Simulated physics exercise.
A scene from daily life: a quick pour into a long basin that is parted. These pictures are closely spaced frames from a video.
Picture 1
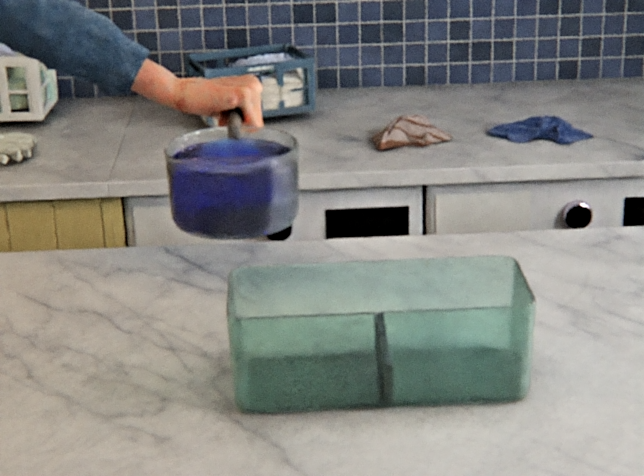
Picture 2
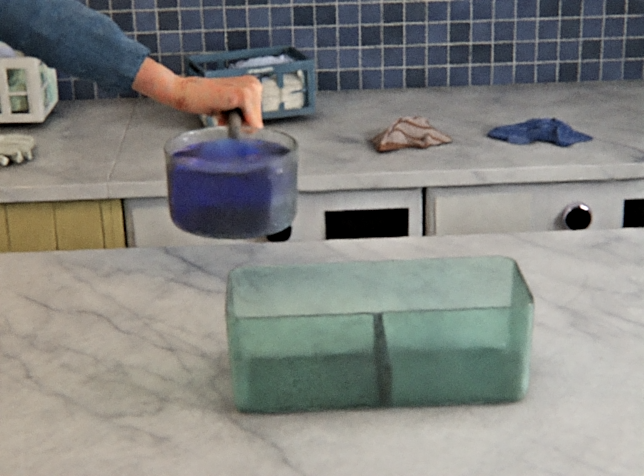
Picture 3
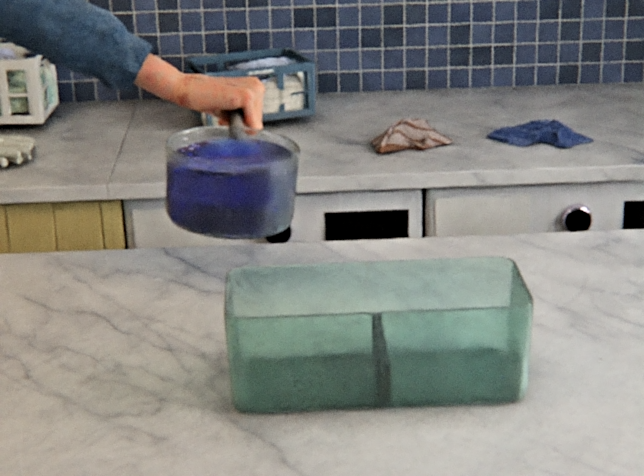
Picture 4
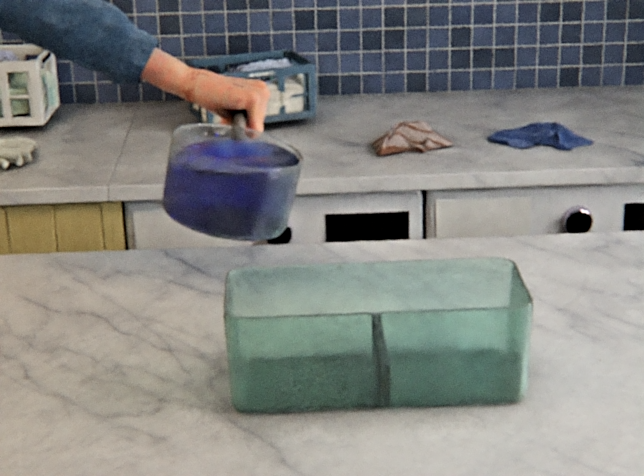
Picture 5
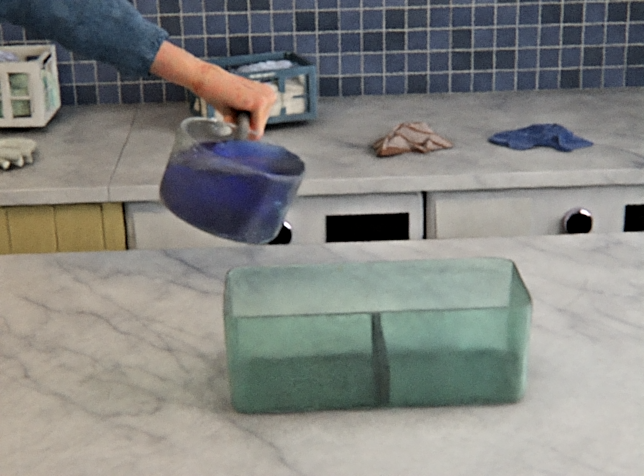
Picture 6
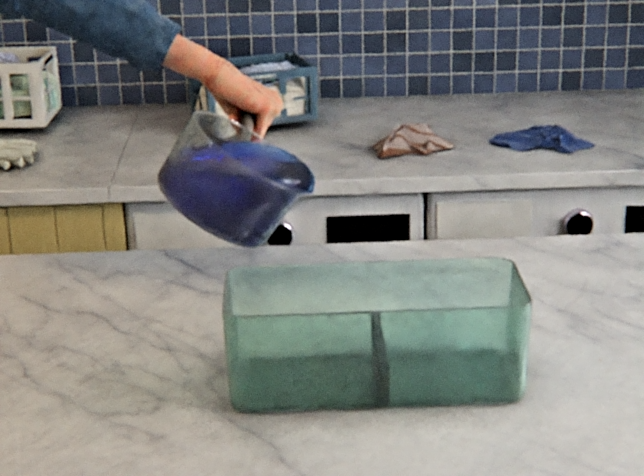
A hand tilts a clear pot of blue liquid rightward above a divided green glass basin.
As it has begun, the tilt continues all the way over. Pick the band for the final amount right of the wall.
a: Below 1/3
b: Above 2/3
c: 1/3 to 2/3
The answer is a.
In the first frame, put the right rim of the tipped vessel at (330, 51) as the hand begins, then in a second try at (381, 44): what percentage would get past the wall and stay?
Estimate, in order: 60 and 80 per cent.
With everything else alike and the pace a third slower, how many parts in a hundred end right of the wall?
Around 25 per cent ends up there.
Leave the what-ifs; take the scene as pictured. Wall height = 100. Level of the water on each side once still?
Roughly 70 percent left, 20 percent right.
A moment on, the tilt is 99° and 30 per cent is still to pour, 27 is left of the wall and 5 right of it.
Next, the tilt is 108° and 6 per cent is still to pour, 77 is left of the wall and 9 right of it.
Then the tilt is 108° and 1 per cent is still to pour, 75 is left of the wall and 15 right of it.
Later the tilt is 108° and 0 per cent is still to pour, 76 is left of the wall and 16 right of it.
Finally, 76 per cent lies left of the wall, 17 right of it and 8 outside.
